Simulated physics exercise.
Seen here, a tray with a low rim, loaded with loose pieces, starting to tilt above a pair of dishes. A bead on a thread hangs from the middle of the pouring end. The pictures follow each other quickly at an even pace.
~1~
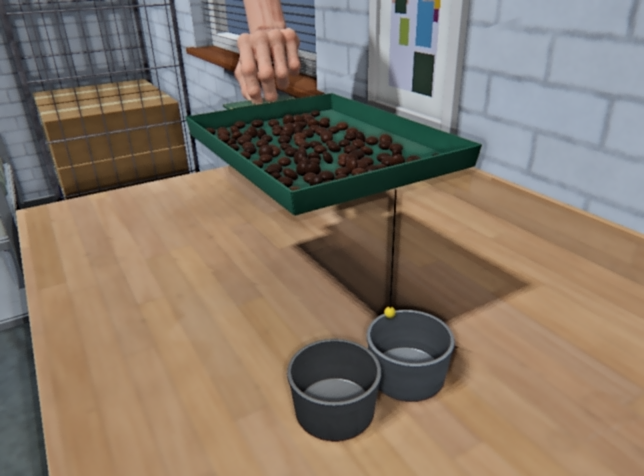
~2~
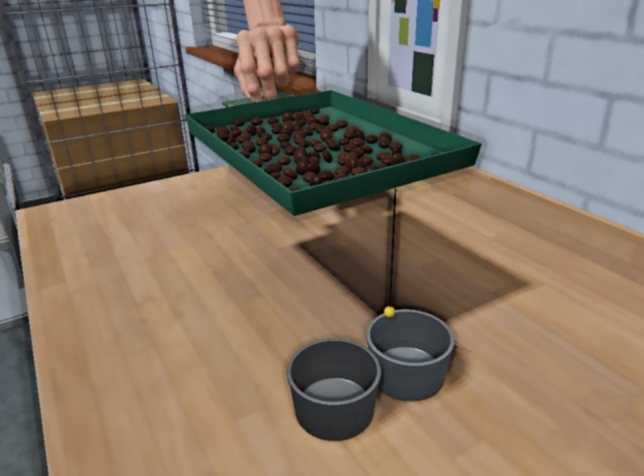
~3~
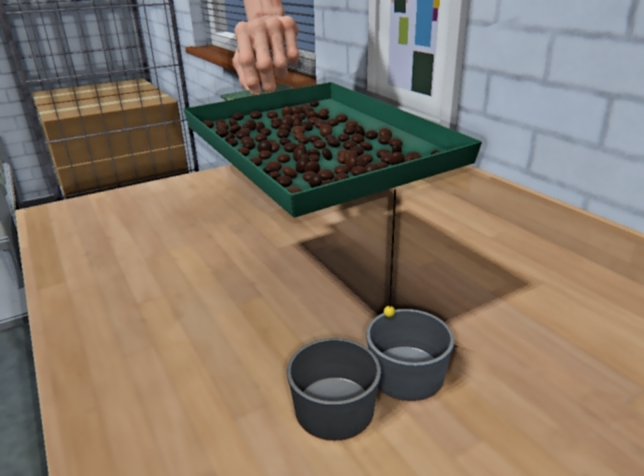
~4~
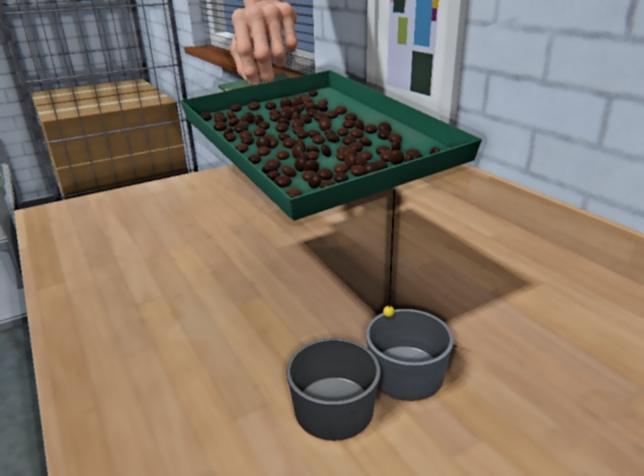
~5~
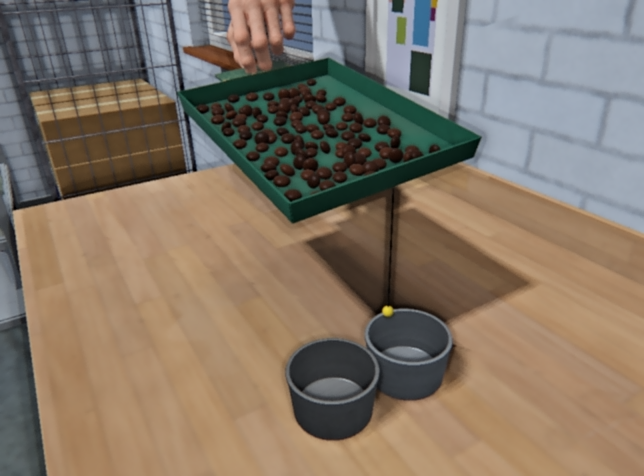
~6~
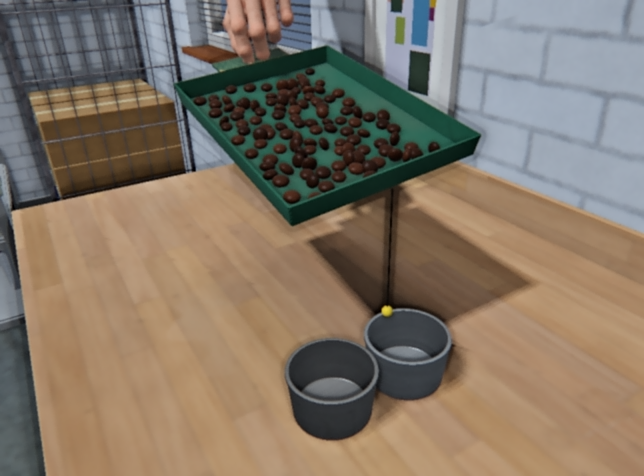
Above a wooden table, a hand at the far edge of a green tray of small brown pieces gradually raised that side, tilting the tray over two gray dishes while the pieces shifted slightly.
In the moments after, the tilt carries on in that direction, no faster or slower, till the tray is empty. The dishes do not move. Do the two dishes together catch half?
In the dishes lies the larger part of it.
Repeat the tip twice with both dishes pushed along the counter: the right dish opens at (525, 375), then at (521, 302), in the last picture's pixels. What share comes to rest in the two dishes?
Roughly 0 per cent, and 0 per cent.
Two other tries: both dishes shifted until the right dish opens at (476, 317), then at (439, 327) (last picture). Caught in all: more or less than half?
In turn: Less than half; the smaller part.
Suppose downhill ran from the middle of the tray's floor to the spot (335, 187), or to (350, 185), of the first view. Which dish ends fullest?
The first try: The left dish. The second: The left-hand dish.
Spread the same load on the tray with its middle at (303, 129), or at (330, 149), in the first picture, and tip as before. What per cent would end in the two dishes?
Roughly 70 per cent, and 70 per cent.
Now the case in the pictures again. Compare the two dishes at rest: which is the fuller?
Fuller: The left dish.
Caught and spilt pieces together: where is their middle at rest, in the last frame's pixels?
Around (322, 404).
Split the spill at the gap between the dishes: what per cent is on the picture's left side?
Close to 90 per cent.
Soon after the last picture, tray tipped steeply; all on the tray.
A little later, tray tipped right over; about a quarter on the tray; about a third in the left dish; about a quarter outside both; about a quarter in the air.
Later still, tray tipped past a quarter turn; about two thirds in the left dish; about a third outside both.
At rest, tray tipped past a quarter turn; about two thirds in the left dish; none in the right dish; about a third outside both.
